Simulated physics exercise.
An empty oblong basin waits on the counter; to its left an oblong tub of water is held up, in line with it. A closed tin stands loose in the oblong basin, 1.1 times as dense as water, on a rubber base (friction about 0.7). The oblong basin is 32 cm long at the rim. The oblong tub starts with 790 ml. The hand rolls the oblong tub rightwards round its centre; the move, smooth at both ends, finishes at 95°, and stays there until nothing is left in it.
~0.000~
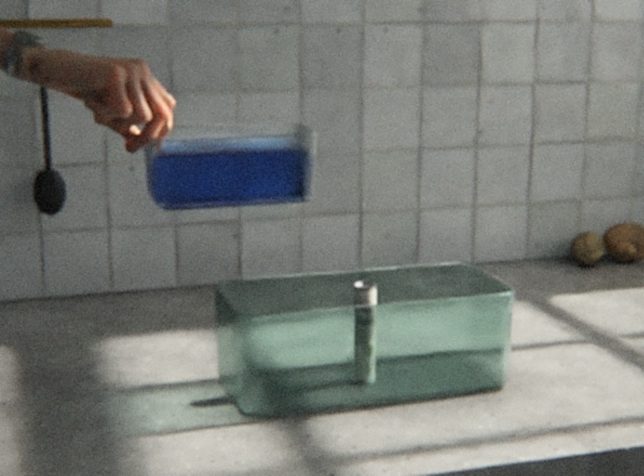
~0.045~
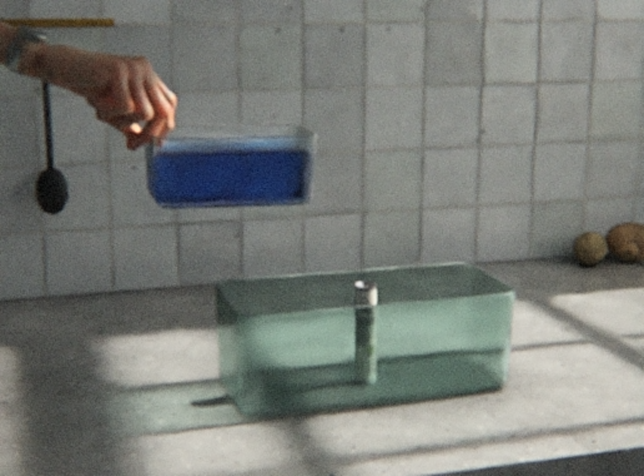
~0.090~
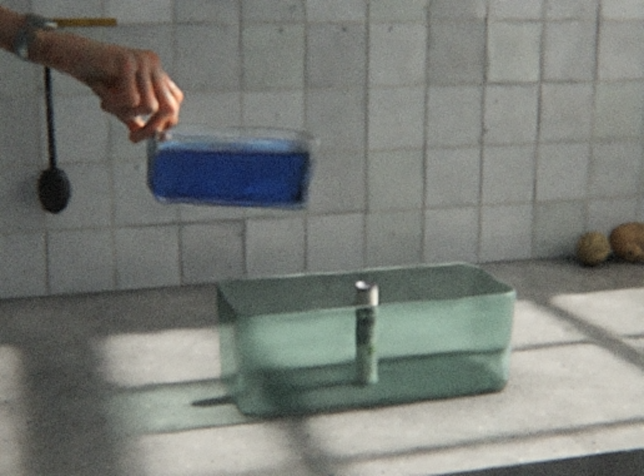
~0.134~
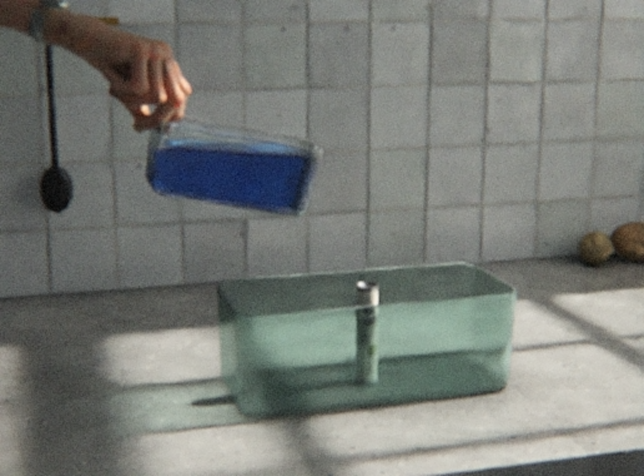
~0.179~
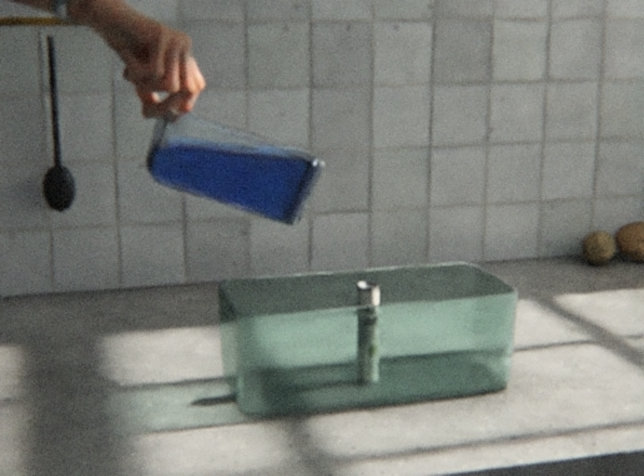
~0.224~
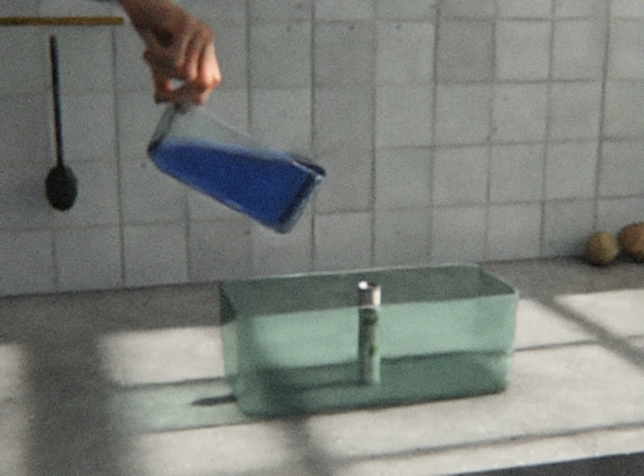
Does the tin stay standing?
It topples.
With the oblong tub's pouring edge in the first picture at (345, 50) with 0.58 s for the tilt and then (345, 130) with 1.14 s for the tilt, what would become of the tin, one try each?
First it remains upright; then it stays up.
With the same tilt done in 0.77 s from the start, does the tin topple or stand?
The tin topples.
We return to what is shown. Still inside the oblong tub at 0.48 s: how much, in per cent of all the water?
Some 20 per cent.
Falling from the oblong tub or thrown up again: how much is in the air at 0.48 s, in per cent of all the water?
About 50 per cent.
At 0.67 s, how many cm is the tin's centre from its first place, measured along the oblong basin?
Some 2 cm.
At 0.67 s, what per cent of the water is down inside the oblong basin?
About 88 per cent.
By 0.48 s the tilt is 88° and 20 per cent is still to pour; the tin stands where it began.
By 0.67 s the tilt is 95° and 4 per cent is still to pour; the tin leans 19°.
By 0.87 s the tilt is 95° and 1 per cent is still to pour; the tin lies on its side.
By 1.08 s the tilt is 95° and 0 per cent is still to pour; the tin lies on its side.
At rest the tin lies on its side.
